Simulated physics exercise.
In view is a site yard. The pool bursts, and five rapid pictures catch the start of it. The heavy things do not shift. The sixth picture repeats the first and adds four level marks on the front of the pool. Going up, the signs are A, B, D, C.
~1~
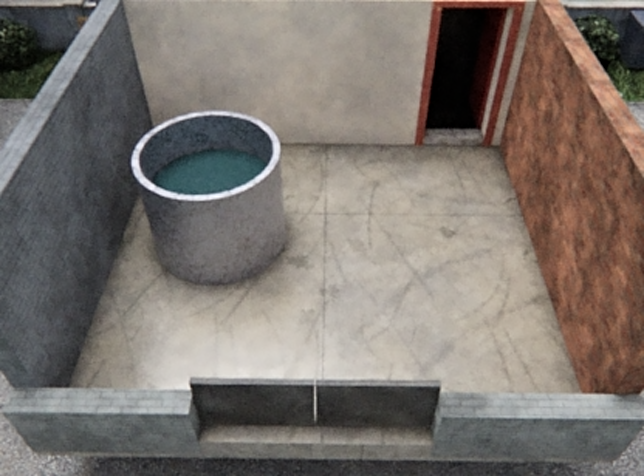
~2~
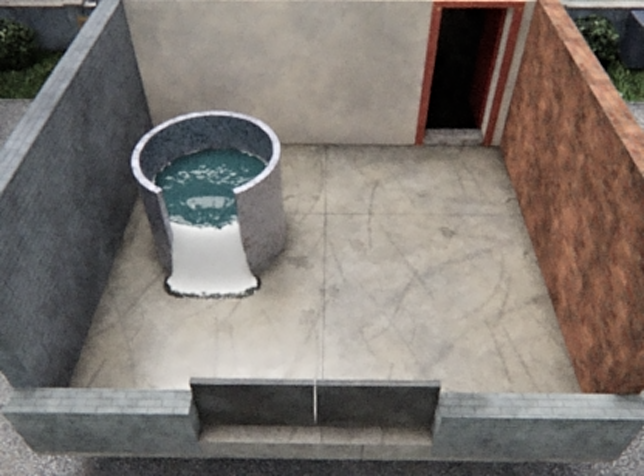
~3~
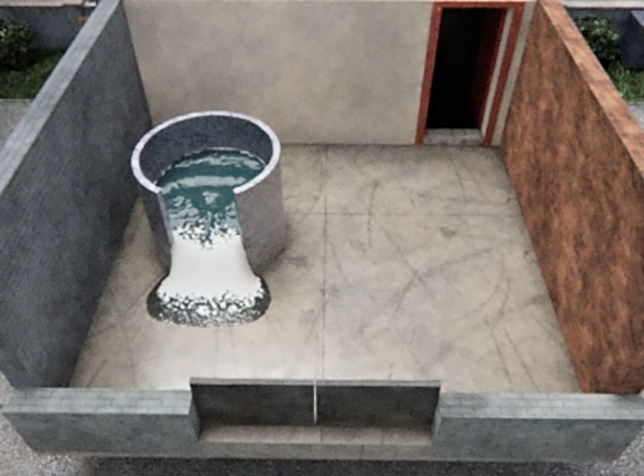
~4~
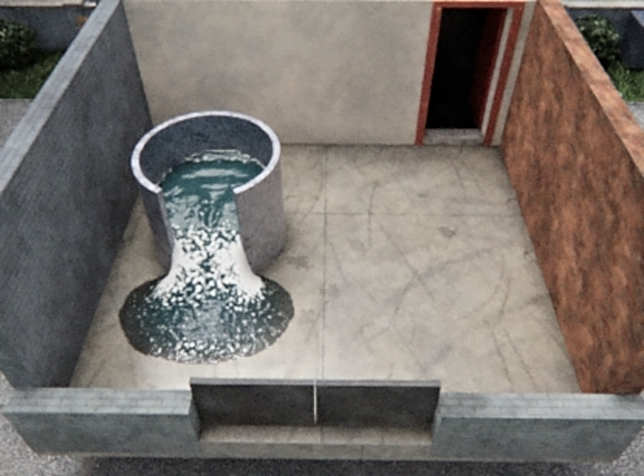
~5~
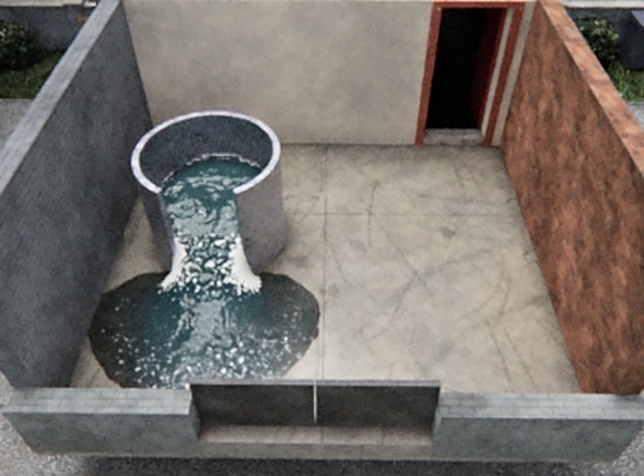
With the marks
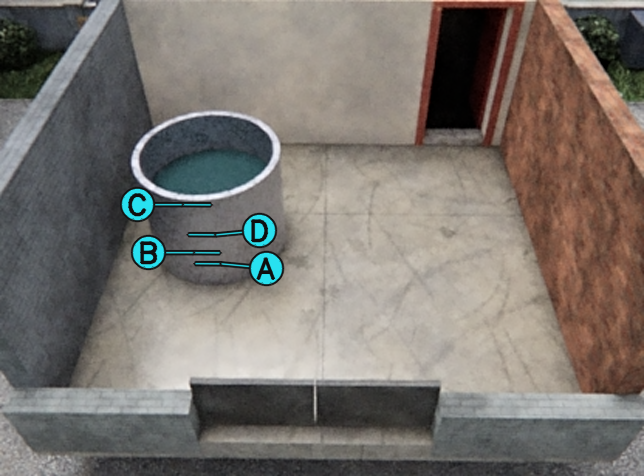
Water pours from the front of a round grey tank and spreads across the yard floor.
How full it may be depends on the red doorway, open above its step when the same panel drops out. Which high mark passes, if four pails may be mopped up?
D is the one.
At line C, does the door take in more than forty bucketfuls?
No, it does not.
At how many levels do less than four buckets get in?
Three of the four.
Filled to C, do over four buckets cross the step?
Yes, it does.
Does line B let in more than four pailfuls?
No.
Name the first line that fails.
The answer is C.
In cyan, A at (208, 263); B at (206, 252); C at (196, 204); D at (202, 234); from the bottom up A, B, D, C.
With A, nothing gets over.
With B, nothing gets over.
With C, about 11 bucketfuls get in.
With D, a bucket or two gets in.
